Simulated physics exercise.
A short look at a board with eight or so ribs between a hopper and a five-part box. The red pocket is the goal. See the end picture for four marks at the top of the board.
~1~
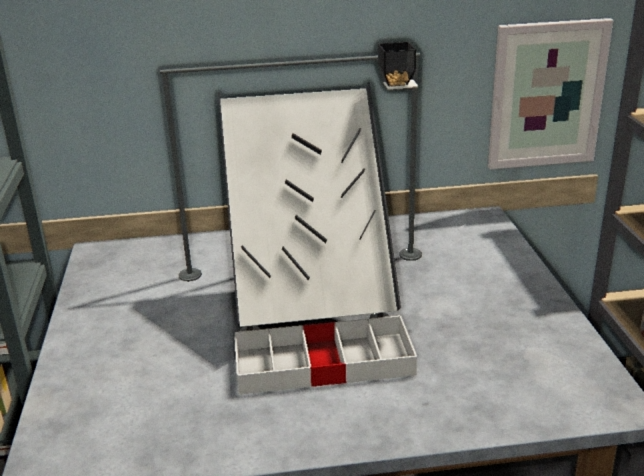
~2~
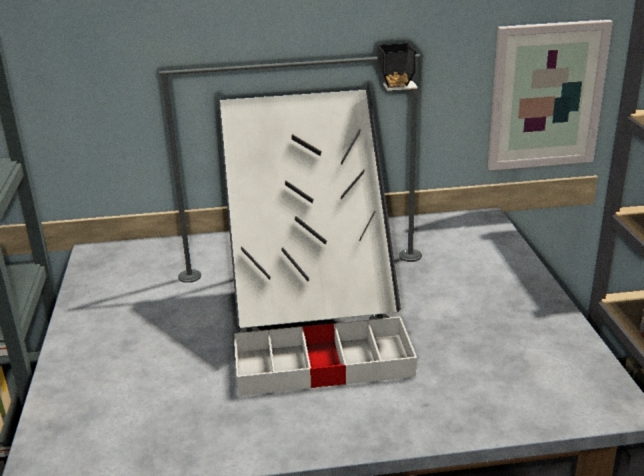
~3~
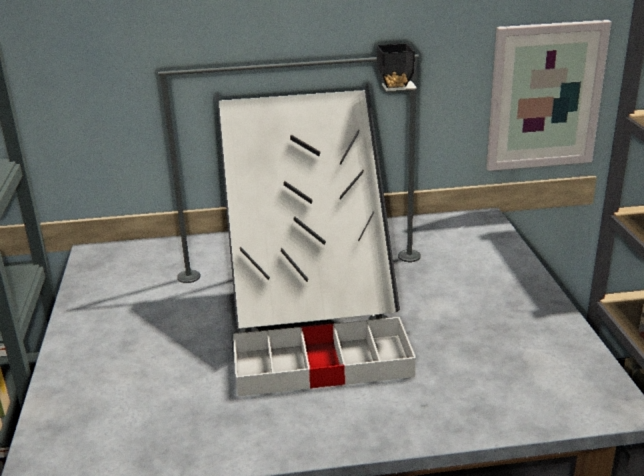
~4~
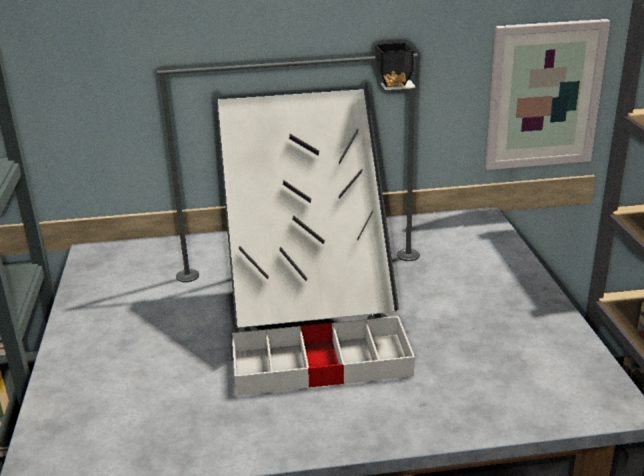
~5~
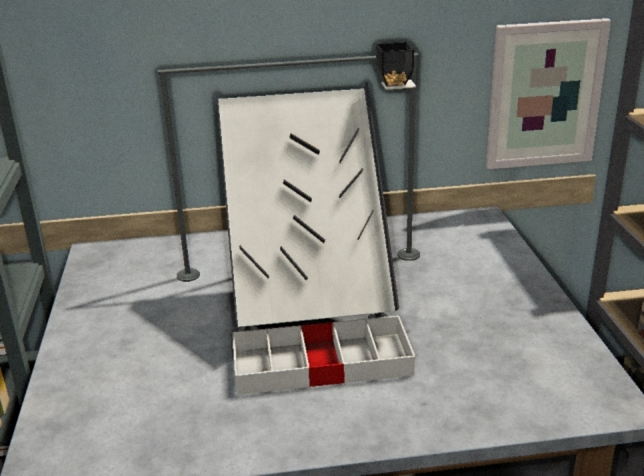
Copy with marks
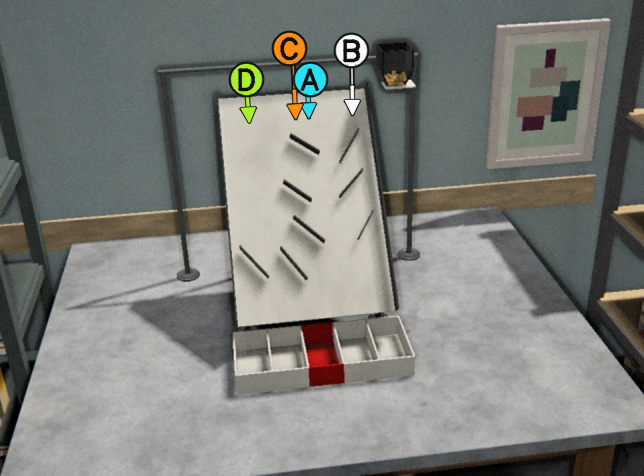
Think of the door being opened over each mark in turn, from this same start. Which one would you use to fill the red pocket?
Mark D does it best.
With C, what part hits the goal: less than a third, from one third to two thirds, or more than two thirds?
It is less than a third.
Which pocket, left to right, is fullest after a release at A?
It is the fourth one.
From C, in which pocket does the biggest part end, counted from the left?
It is the fourth one.
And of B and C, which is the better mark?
That is mark C.
On the marked copy, mark A meets the board at (308, 112); mark B meets the board at (352, 109); mark C meets the board at (295, 113); mark D meets the board at (248, 117).
With A, a stray few in the red pocket, nearly all in other pockets.
With B, a stray few in the red pocket, nearly all in other pockets.
With C, a small part in the red pocket, most in other pockets.
With D, about half in the red pocket, about half in other pockets.
